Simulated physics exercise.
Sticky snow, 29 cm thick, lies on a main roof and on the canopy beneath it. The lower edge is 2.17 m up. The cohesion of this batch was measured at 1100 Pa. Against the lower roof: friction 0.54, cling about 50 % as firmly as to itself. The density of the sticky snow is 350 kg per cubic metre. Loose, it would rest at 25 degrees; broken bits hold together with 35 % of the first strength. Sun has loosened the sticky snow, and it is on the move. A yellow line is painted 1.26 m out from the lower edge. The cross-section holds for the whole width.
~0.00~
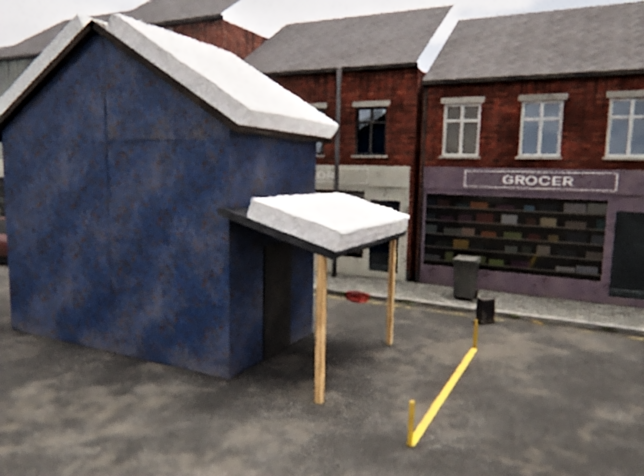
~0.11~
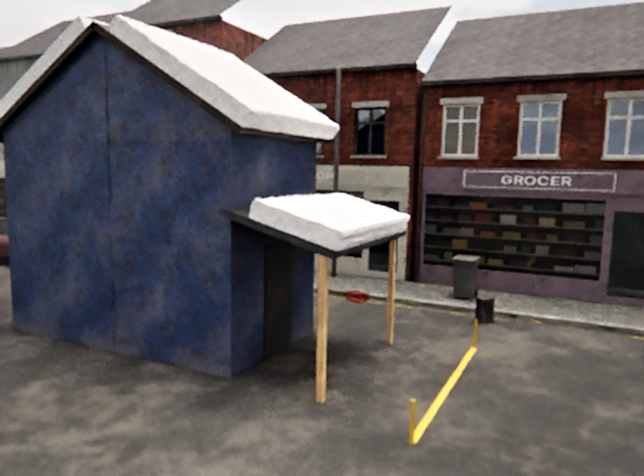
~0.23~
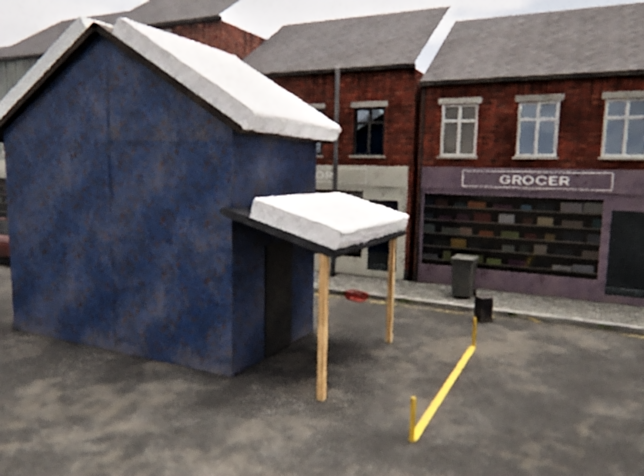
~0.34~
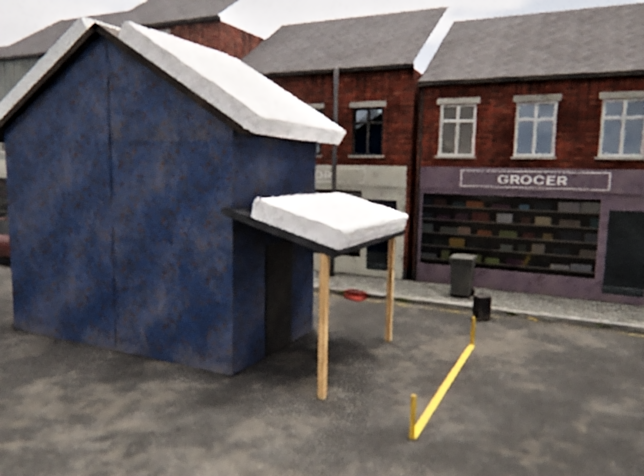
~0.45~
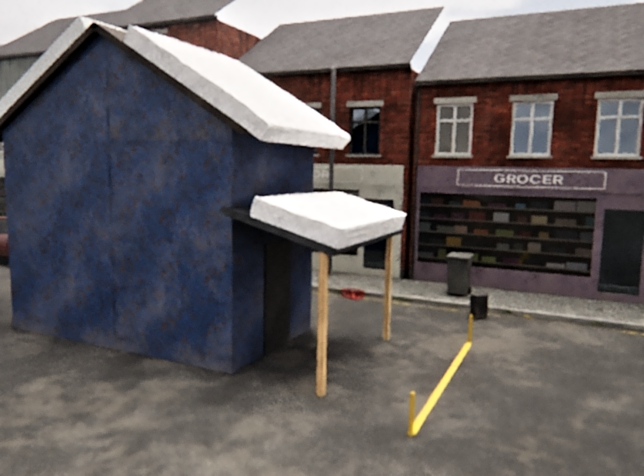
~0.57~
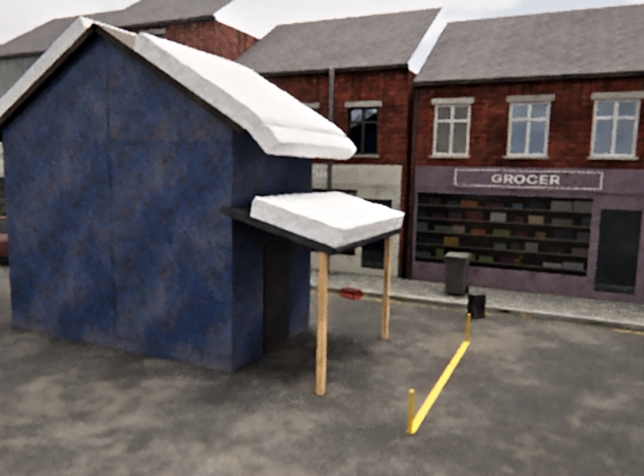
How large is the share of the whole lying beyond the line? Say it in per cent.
It comes to some 53 %.
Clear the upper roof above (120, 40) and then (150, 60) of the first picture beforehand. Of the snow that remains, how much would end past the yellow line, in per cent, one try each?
In that order: 50 %, 35 %.
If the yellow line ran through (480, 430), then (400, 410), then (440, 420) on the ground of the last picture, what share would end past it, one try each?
In turn about 35 %, 60 %, 45 %.
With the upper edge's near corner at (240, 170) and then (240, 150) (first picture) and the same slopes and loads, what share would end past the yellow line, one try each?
In that order: 20 %, 40 %.
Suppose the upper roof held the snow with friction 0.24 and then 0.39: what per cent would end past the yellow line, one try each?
In that order: 45 %, 20 %.
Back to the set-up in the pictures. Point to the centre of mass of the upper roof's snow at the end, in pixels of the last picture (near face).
Around (481, 407).
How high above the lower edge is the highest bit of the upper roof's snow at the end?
About 0.7 m.
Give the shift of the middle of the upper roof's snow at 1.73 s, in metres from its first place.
Roughly 5.0 m.
After 1.10 s, none is below the lower edge and 0 % is past the line.
After 1.73 s, 50 % is below the lower edge and 17 % is past the line.
After 2.37 s, 72 % is below the lower edge and 53 % is past the line.
After 3.00 s, 72 % is below the lower edge and 53 % is past the line.
After 3.10 s, 72 % is below the lower edge and 53 % is past the line.
